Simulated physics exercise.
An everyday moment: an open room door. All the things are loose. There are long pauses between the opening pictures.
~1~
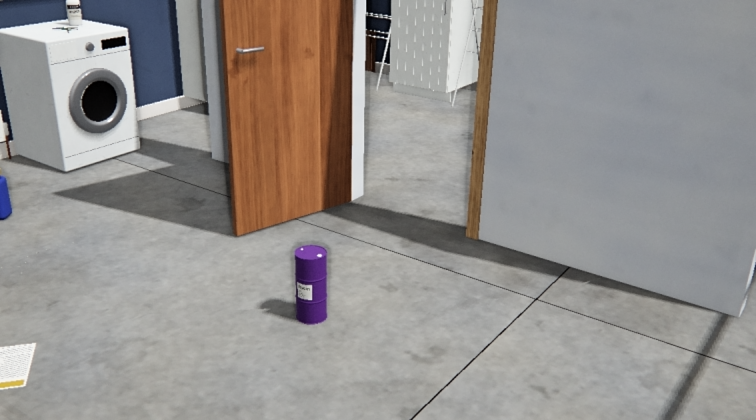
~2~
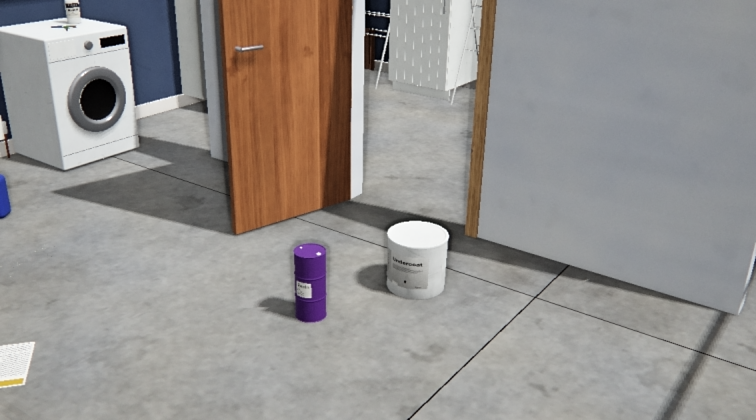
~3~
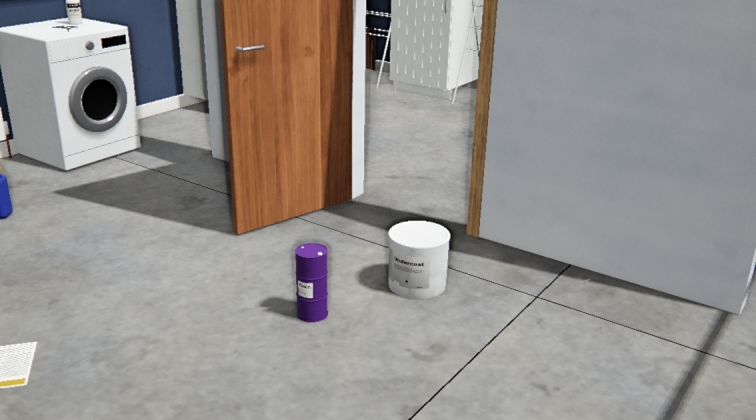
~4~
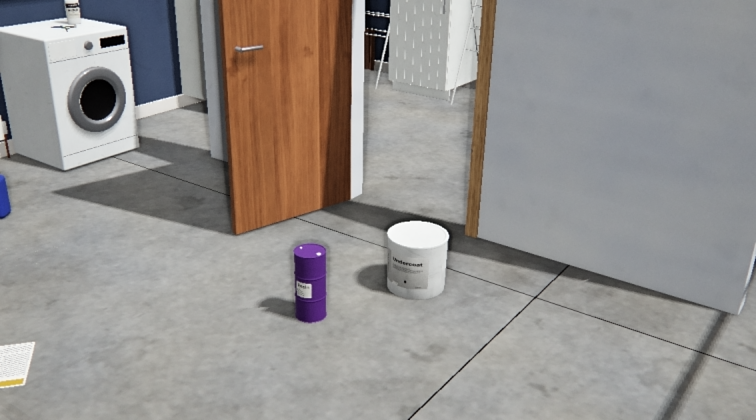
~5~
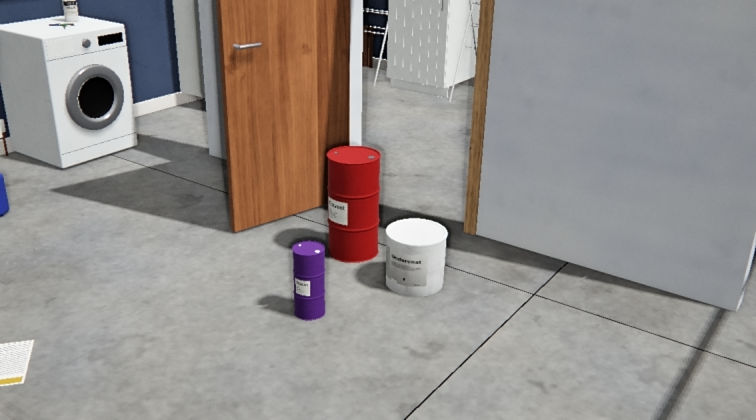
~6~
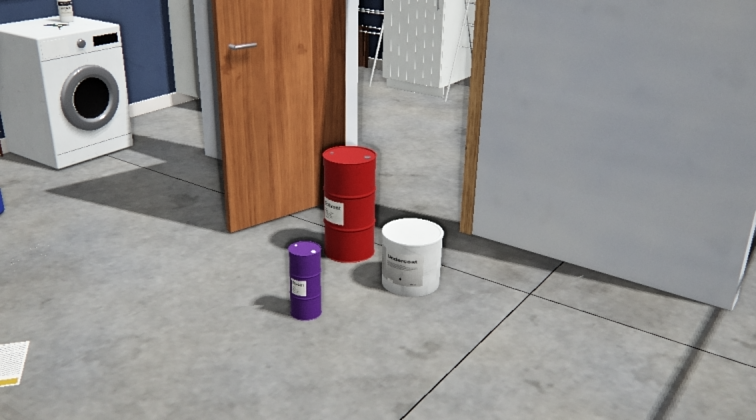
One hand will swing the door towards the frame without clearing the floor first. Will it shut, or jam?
As it turns out, it is blocked.
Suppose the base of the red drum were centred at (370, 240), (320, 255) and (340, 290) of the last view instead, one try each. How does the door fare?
First try: It is blocked; second try: It stops short; third try: It reaches the frame.
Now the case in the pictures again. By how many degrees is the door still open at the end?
Some 60° open.
Then, 0.70 s after the last picture, open by 88°.
Then, 1.00 s after the last picture, open by 75°.
At rest, open by 62°; all 3 in place. Seen from the same camera at the end, red drum near (352, 204).
